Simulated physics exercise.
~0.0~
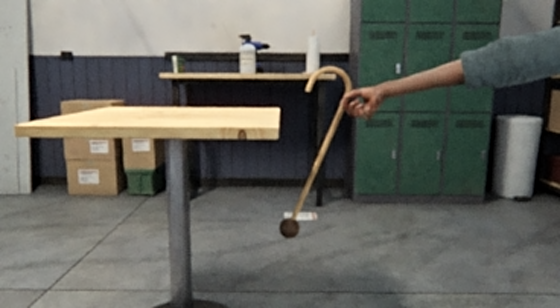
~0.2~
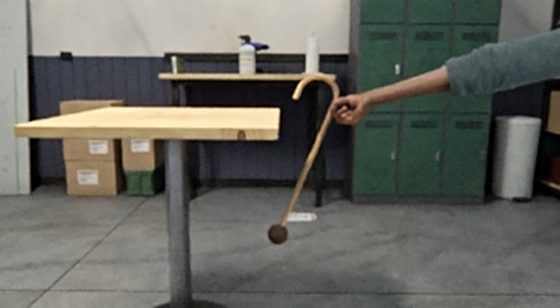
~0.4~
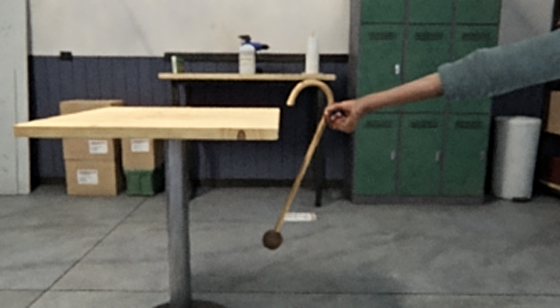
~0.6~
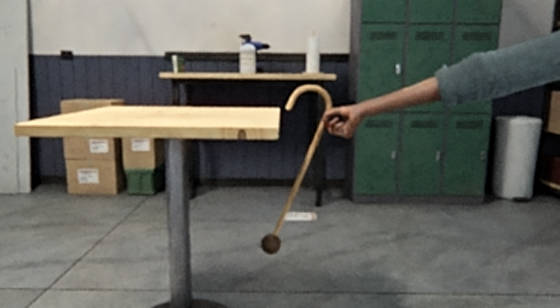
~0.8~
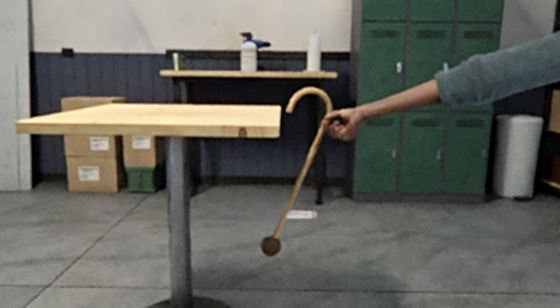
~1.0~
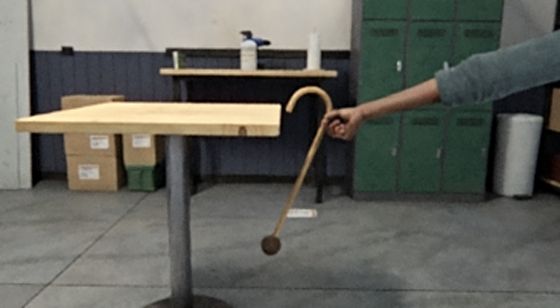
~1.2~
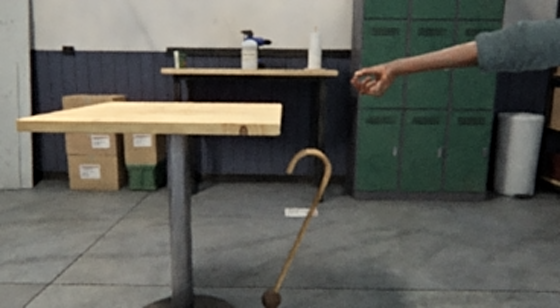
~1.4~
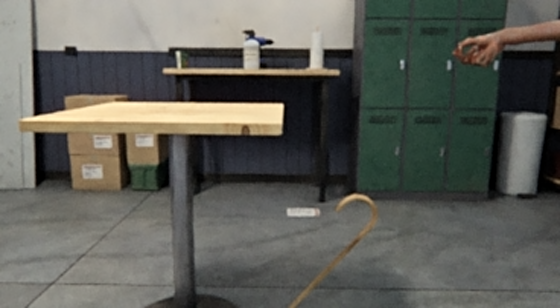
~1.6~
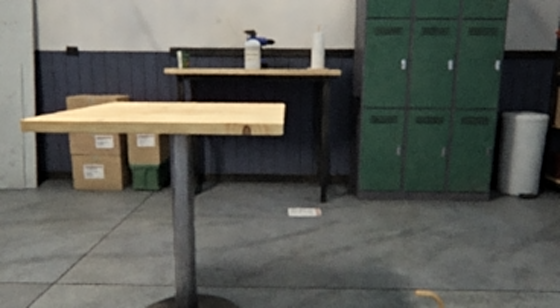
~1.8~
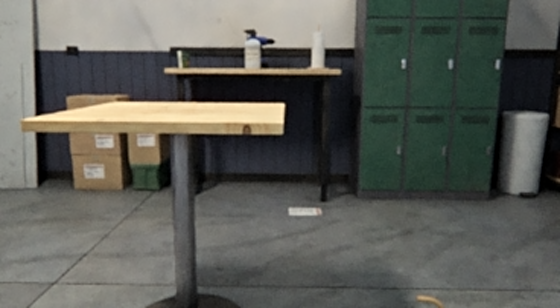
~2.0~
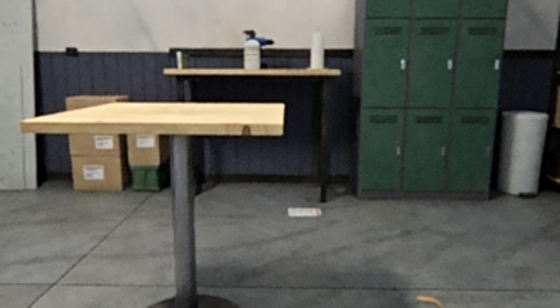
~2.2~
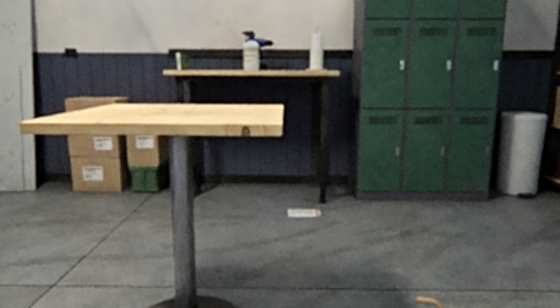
The video shows a hand holding a brown ladle with a hooked handle beside a wooden table, moving it left and slightly down toward the edge. The hand lets go and withdraws, and the ladle drops, tips to the right and ends on the floor, mostly out of view.
